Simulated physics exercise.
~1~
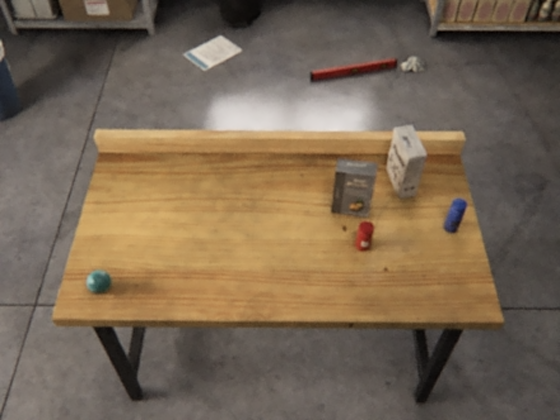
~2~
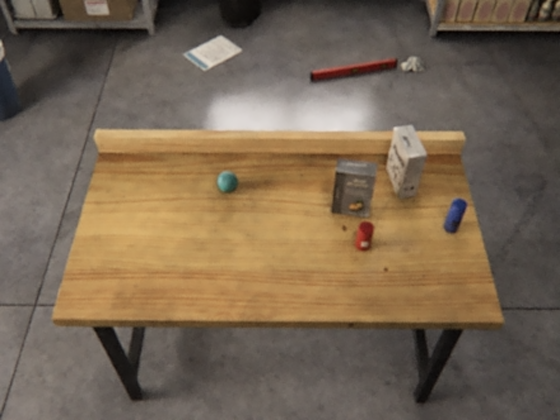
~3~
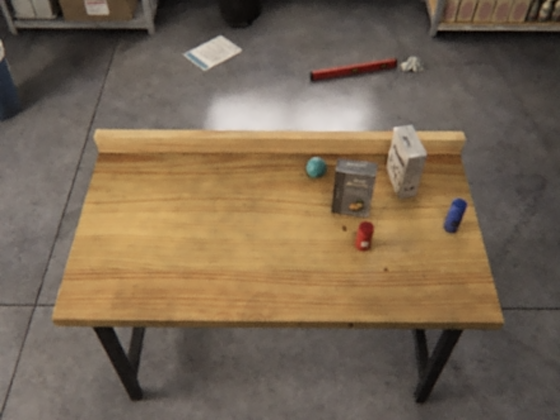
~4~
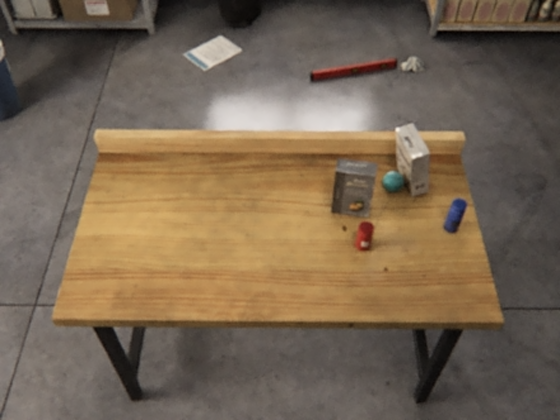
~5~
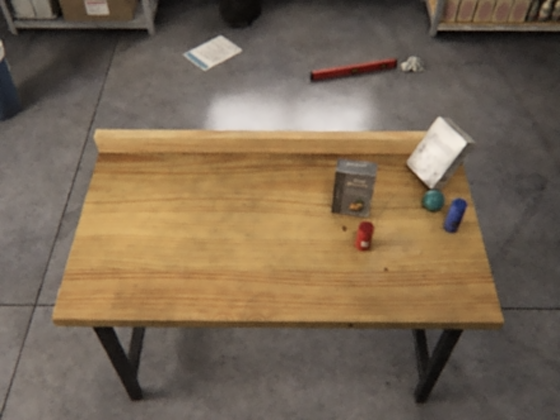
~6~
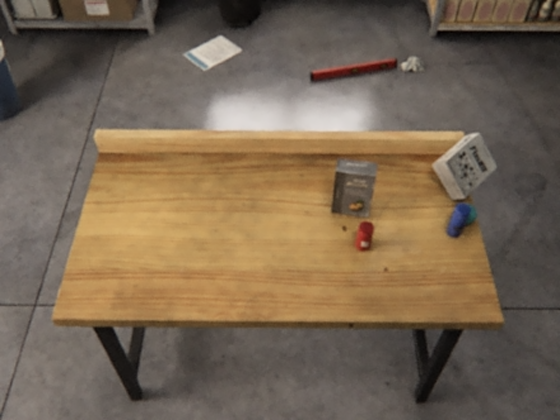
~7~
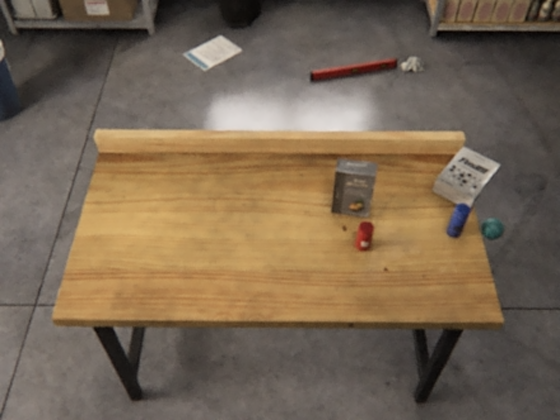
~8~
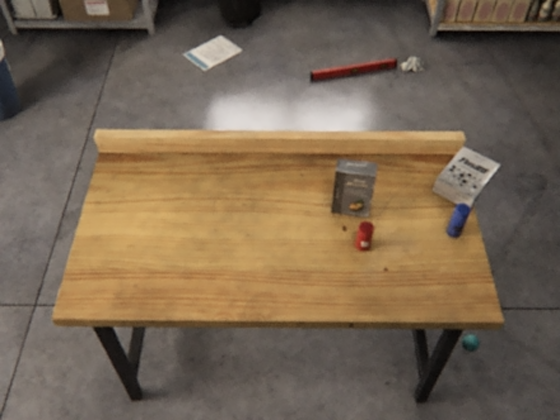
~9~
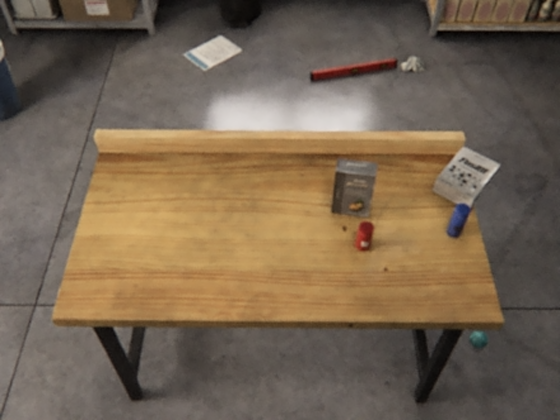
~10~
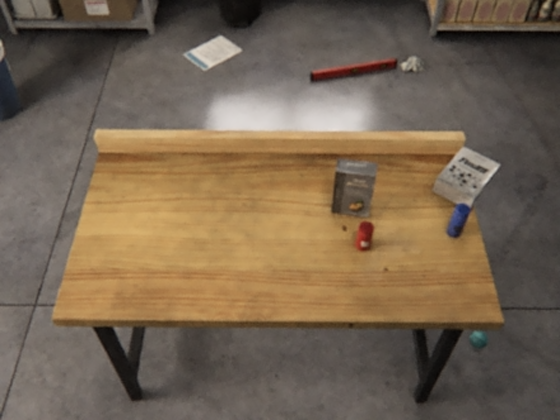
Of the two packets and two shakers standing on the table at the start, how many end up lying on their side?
Just one ends up on its side, the white packet. The grey packet and the red and blue shakers are still upright.
A turquoise ball rolled across the wooden table toward the back rail, passed behind the grey packet and knocked over the white one, then dropped off the right side and came to rest on the floor, leaving both shakers standing.
